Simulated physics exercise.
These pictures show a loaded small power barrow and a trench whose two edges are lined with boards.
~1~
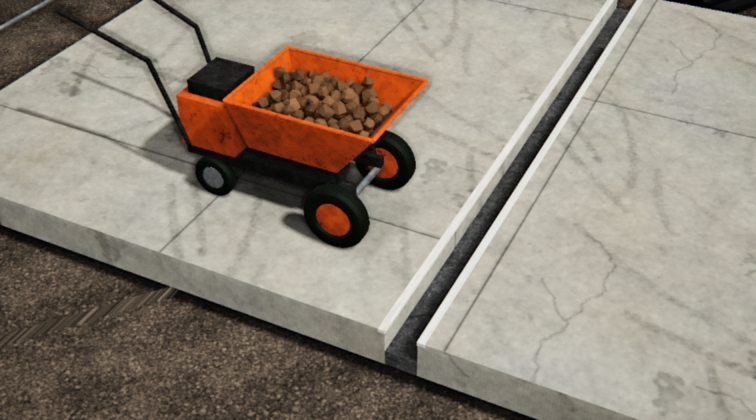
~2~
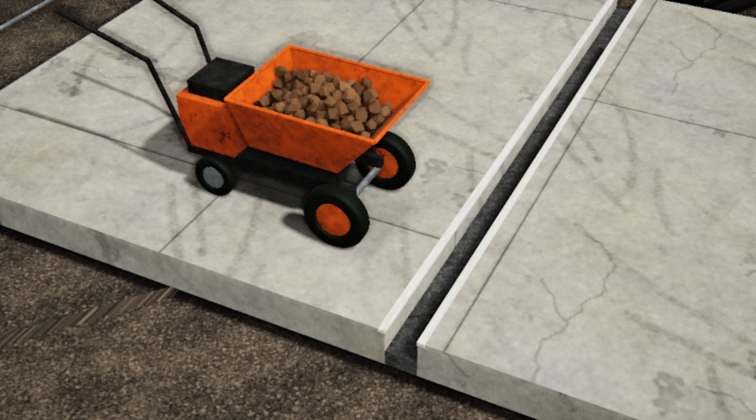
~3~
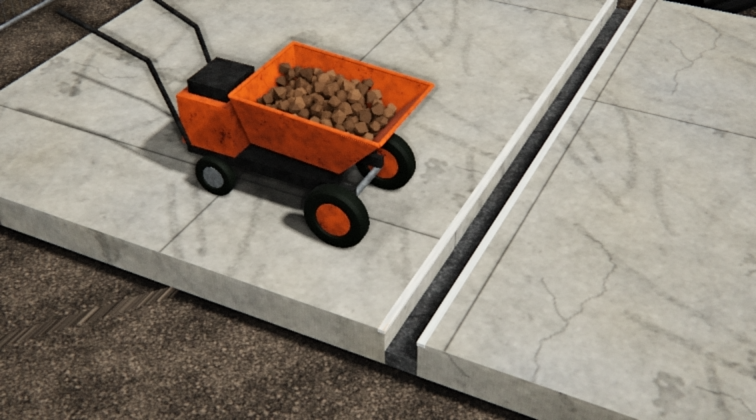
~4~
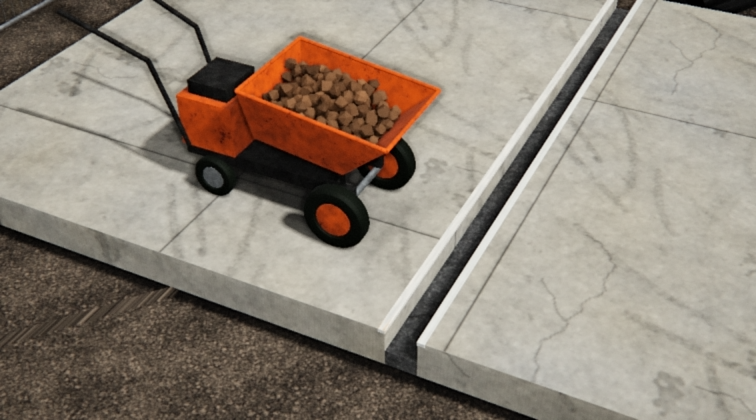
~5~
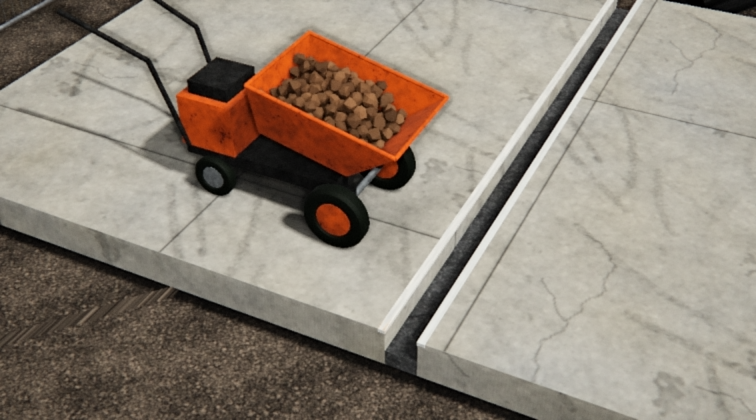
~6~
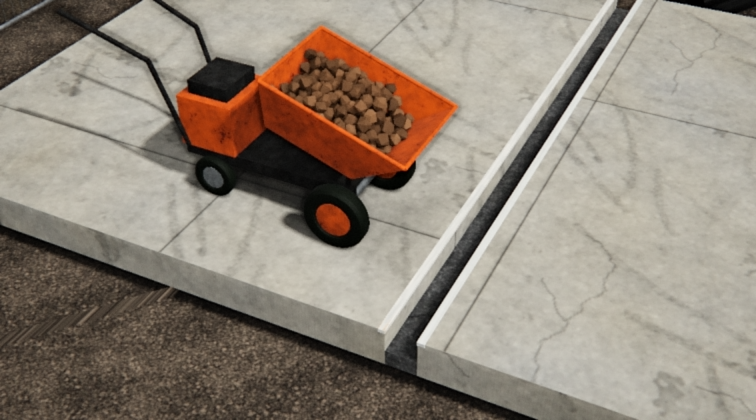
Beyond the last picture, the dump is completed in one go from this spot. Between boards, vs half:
The part in the trench is outweighed by the part outside.
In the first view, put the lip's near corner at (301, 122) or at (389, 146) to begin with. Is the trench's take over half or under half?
Position 1 falls short of half; position 2 falls short of half.
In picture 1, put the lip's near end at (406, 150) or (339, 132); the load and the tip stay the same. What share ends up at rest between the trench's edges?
0 % and 50 %.
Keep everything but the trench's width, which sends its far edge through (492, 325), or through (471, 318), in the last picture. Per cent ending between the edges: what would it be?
Around 90 percent first, around 70 percent second.
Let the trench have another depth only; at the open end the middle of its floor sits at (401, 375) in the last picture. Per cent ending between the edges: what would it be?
About 30 per cent.
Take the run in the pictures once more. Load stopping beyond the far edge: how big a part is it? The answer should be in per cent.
I'd say near 60 per cent, give or take.
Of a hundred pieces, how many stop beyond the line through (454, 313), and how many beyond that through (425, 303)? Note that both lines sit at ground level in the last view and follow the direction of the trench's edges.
Result, first then second: 50 %, 70 %.
Soon after the last picture, skip tipped steeply; all in the skip.
A little later, skip tipped right over; most in the skip; a small part in or heaped over the trench; about a quarter beyond it; a stray few falling.
Later still, skip tipped right over; about a quarter in the skip; about a quarter in or heaped over the trench; about two thirds beyond it.
By the end, skip tipped right over; about a quarter in the skip; about a quarter in or heaped over the trench; about two thirds beyond it.
